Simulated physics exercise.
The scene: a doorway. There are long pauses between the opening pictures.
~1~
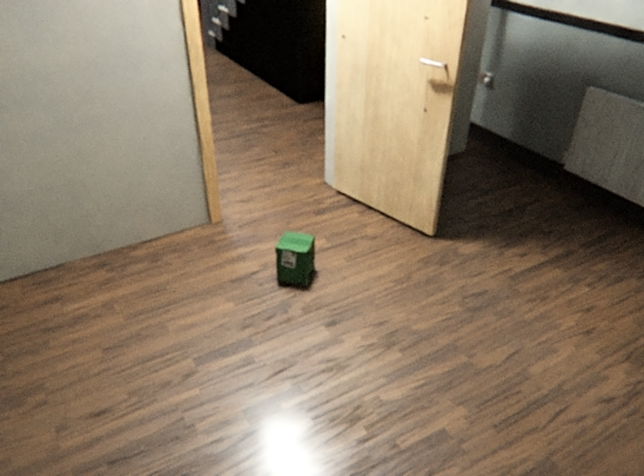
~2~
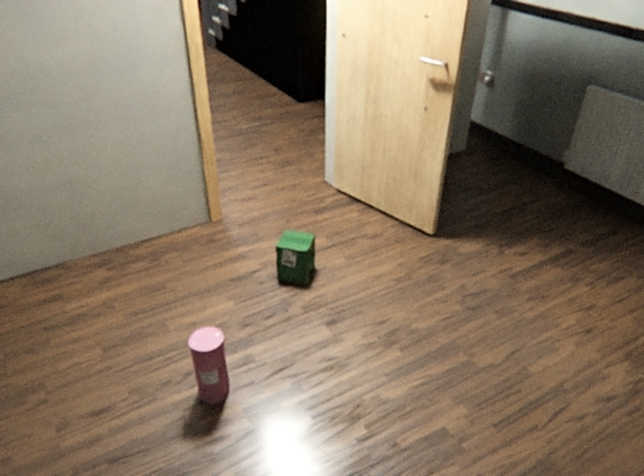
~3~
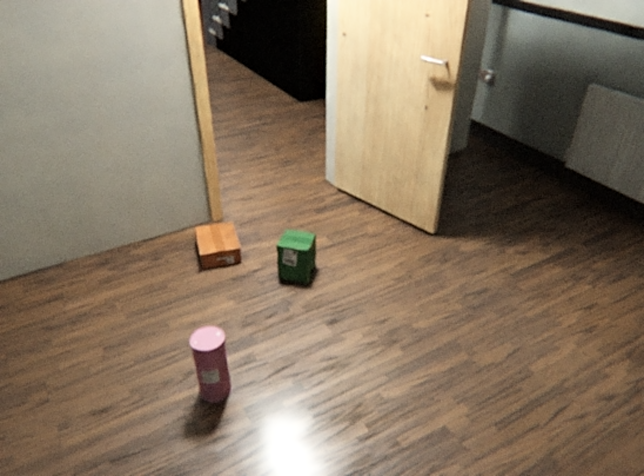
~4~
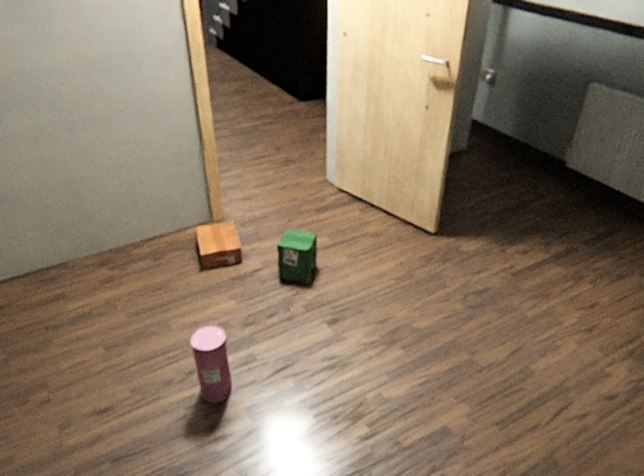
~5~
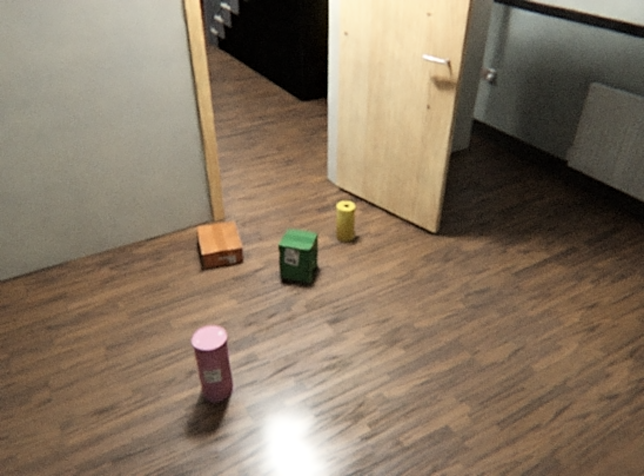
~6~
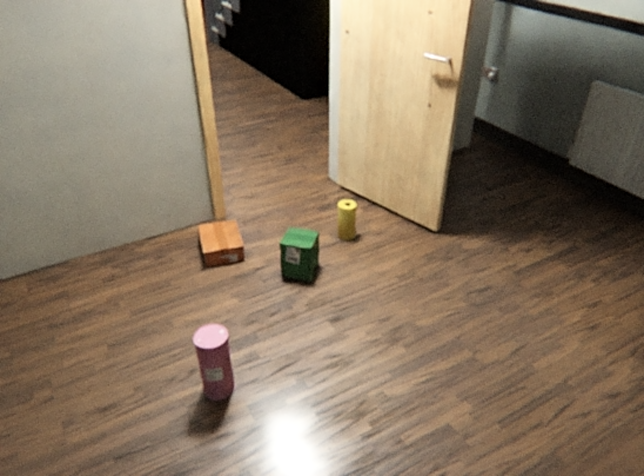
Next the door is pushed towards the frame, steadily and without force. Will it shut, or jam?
The door shuts.
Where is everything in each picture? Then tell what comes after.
Door wide open and still, in the first picture.
Door wide open and still; green parcel (296, 257), in the second picture.
Door wide open and still; pink canister (212, 365); green parcel (297, 256), in the third picture.
Door wide open and still; orange parcel (219, 244); pink canister (213, 365), in the fourth picture.
Door wide open and still; green parcel (299, 256); orange parcel (220, 244), in the fifth picture.
Door wide open and still; yellow roll (347, 220); pink canister (215, 363), in the sixth picture.
Then, 1.10 s on from there, door at 64°; yellow roll shifted a little near (338, 221).
Then, 1.50 s on from there, door at 41°; yellow roll shifted well along near (295, 219).
Then, 1.80 s on from there, door at 23°; yellow roll shifted well along near (262, 212).
Then, 2.10 s on from there, door at 5°; yellow roll shifted well along near (235, 200).
In the end, door at 0°; moved from the start, yellow roll; the other 3 unmoved. At the end, from the last picture's camera, yellow roll near (228, 187).
